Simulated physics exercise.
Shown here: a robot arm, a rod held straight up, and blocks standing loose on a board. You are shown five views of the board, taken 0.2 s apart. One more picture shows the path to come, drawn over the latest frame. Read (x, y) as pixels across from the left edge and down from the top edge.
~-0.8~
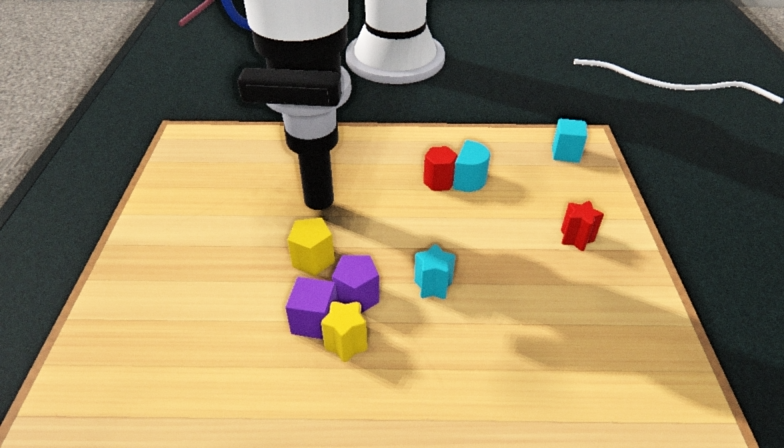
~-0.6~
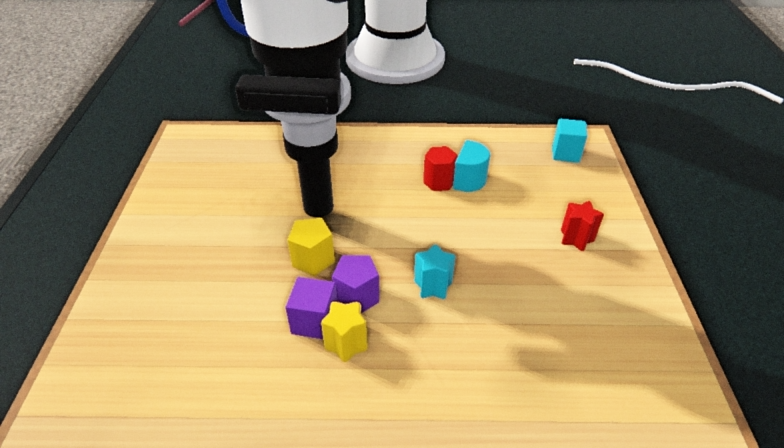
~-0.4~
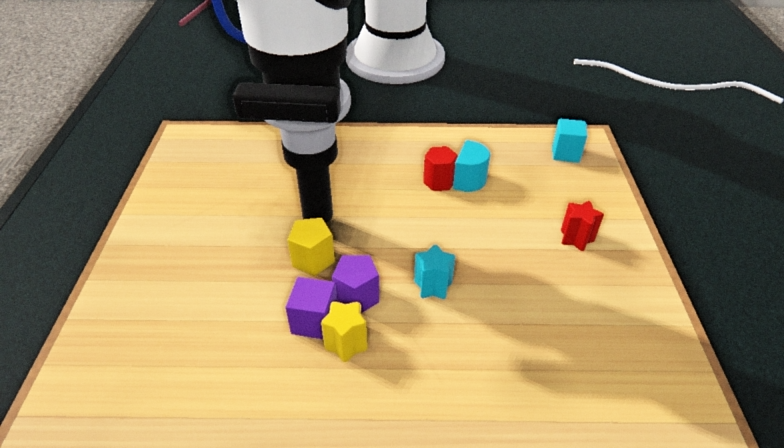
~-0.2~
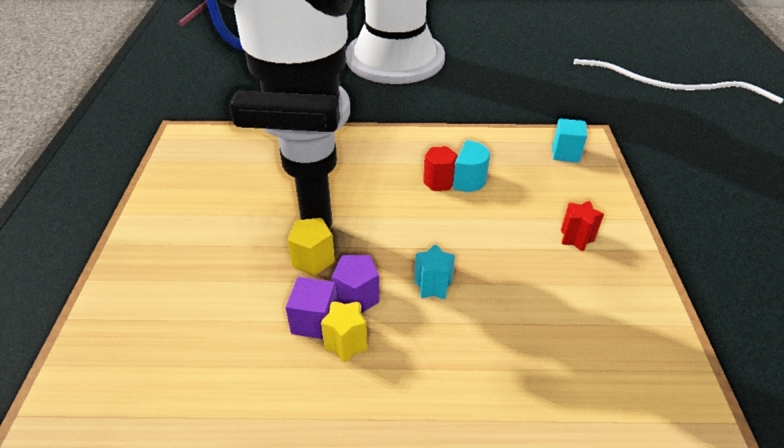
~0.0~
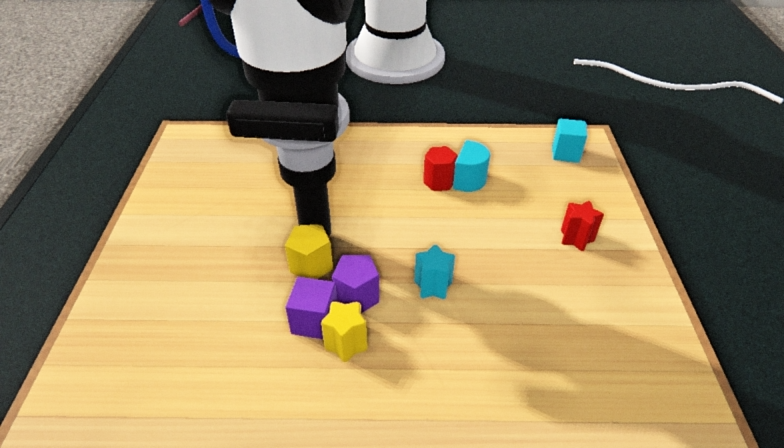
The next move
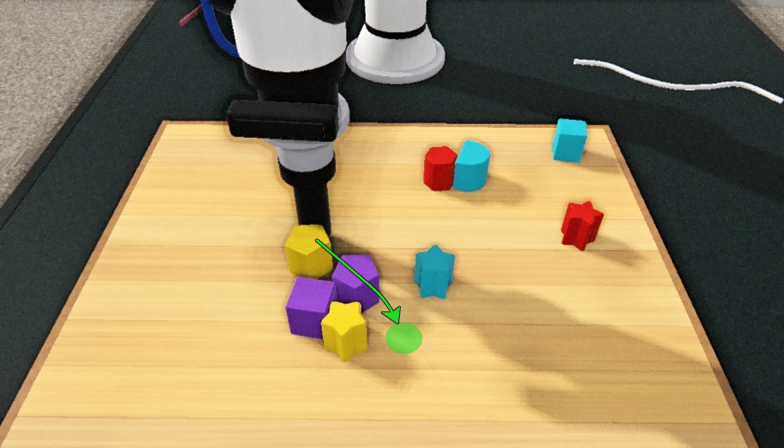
A pale wooden board on a dark surface is seen from above and in front, the camera still. A robot arm holds an upright black rod behind a yellow pentagonal block, two purple blocks and a yellow star, with a cyan star, red and cyan blocks and a red star to the right. The rod moves slowly toward the viewer, then nudges the yellow pentagonal block slightly forward.
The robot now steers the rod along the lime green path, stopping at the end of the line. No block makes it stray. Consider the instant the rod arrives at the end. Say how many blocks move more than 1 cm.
Answer: Three or more.
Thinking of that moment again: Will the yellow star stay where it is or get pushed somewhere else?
The block you're asking about gets moved.
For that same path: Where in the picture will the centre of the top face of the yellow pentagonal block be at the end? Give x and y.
Close to (310, 253).
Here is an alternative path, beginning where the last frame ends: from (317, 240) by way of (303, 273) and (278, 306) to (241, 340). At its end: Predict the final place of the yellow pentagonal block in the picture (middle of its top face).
At (253, 340).
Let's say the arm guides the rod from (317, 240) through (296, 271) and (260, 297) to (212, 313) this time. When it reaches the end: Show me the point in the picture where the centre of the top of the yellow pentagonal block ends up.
It is at (263, 297).
Path on the board, from (317, 240) via (365, 281), ending at (404, 338).
The first path, step by step. One third of the way, rod at (348, 259); yellow pentagonal block at (310, 253), turned 50° clockwise.
Two thirds of the way, rod at (382, 289); yellow pentagonal block at (310, 253), turned 50° clockwise; yellow star at (342, 326), turned 40° clockwise; purple pentagonal block at (374, 300), turned 20° clockwise.
At the end, rod at (404, 330); yellow pentagonal block at (310, 253), turned 50° clockwise; yellow star at (337, 336), turned 85° clockwise; purple pentagonal block at (380, 339), turned 50° clockwise; turquoise star in place.
